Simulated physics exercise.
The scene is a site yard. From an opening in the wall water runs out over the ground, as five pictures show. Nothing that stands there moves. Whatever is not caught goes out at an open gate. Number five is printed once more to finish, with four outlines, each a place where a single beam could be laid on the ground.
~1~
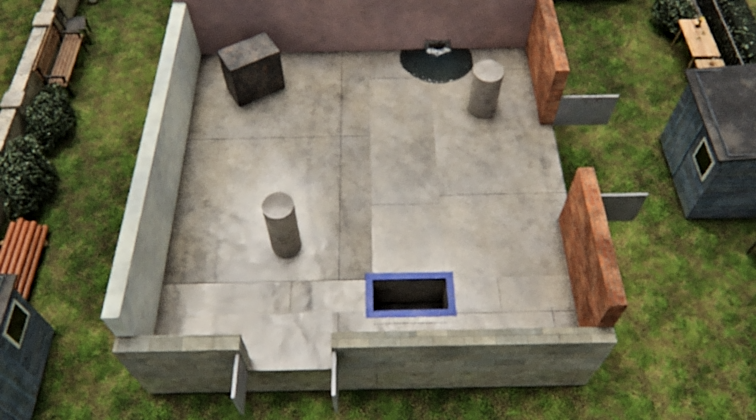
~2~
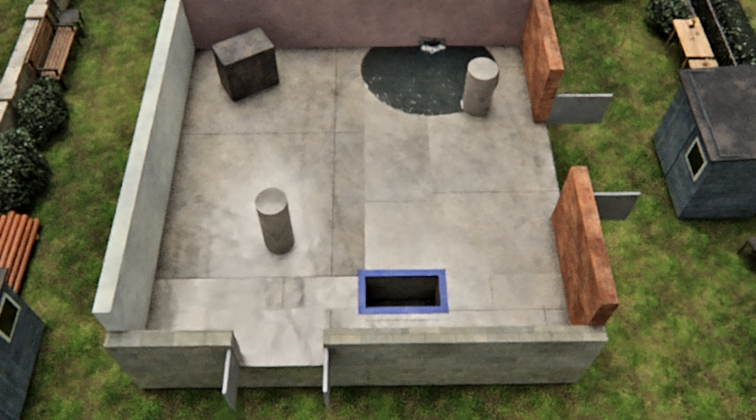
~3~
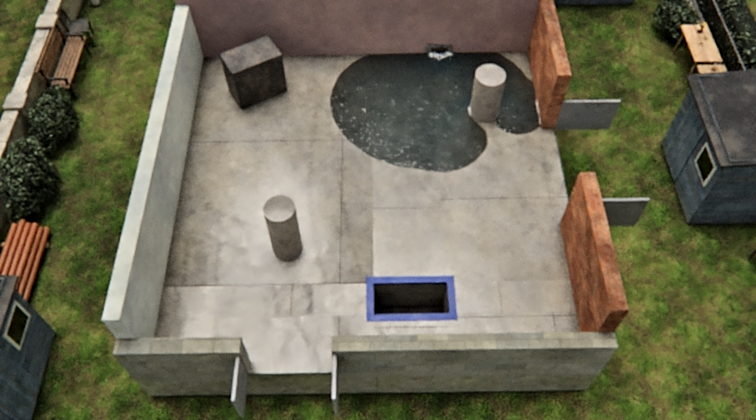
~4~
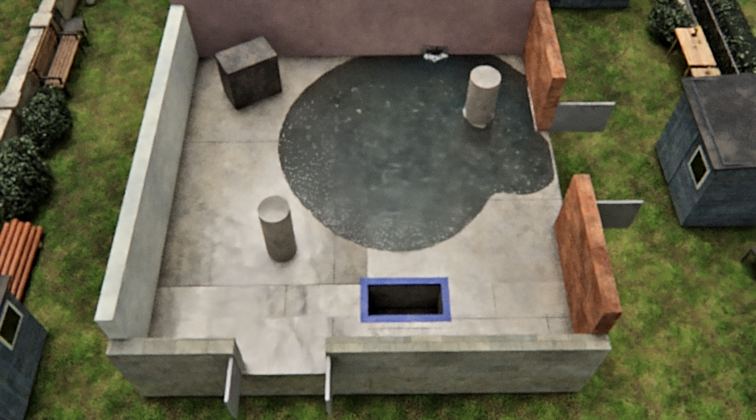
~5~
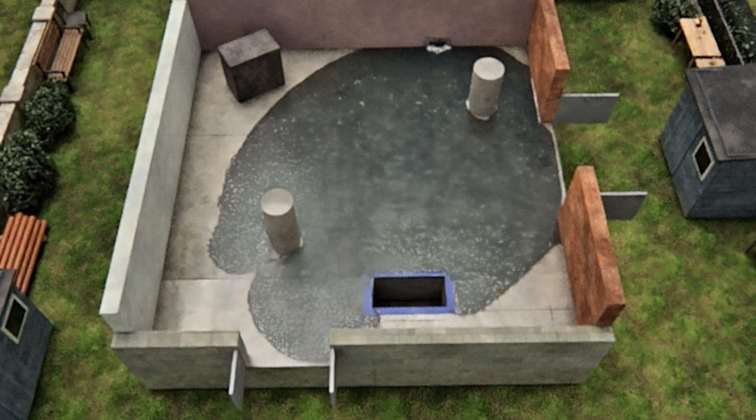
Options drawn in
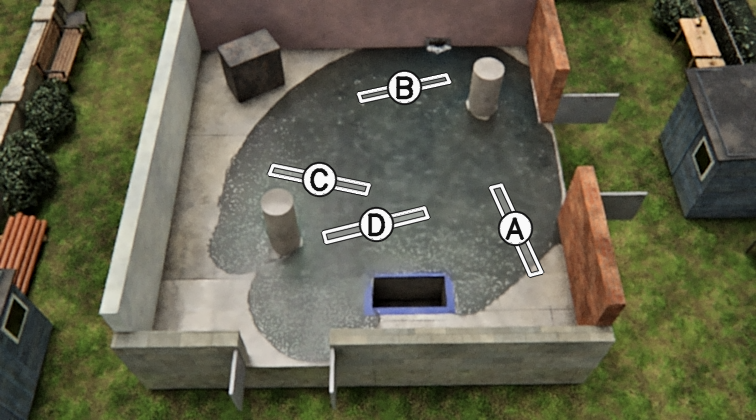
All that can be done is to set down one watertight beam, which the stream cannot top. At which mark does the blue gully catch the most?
Place C does it best.
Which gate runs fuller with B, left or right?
More leaves on the left.
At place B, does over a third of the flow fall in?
No.
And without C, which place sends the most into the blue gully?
It is A.
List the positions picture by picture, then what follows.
Outfall at (437, 45); blue gully at (410, 294); open gate at (292, 355); open gate at (549, 169); water covers 3 % of the ground and shows as far out as (442, 79); blue gully still dry.
Water covers 9 % of the ground and shows as far out as (421, 111); blue gully still dry.
Water covers 20 % of the ground and shows as far out as (372, 154); blue gully still dry.
Water covers 39 % of the ground and shows as far out as (343, 233); blue gully still dry.
Water covers 63 % of the ground and shows as far out as (262, 311); blue gully taking water.
On the marked copy, A from (496, 186) to (535, 273); B from (359, 97) to (447, 78); C from (271, 169) to (367, 189); D from (324, 237) to (426, 212).
For place A, about 33 % of the stream runs into the blue gully, about 66 % out by the gates.
For place B, about 23 % of the stream runs into the blue gully, about 77 % out by the gates.
For place C, about 43 % of the stream runs into the blue gully, about 56 % out by the gates.
For place D, about 25 % of the stream runs into the blue gully, about 75 % out by the gates.
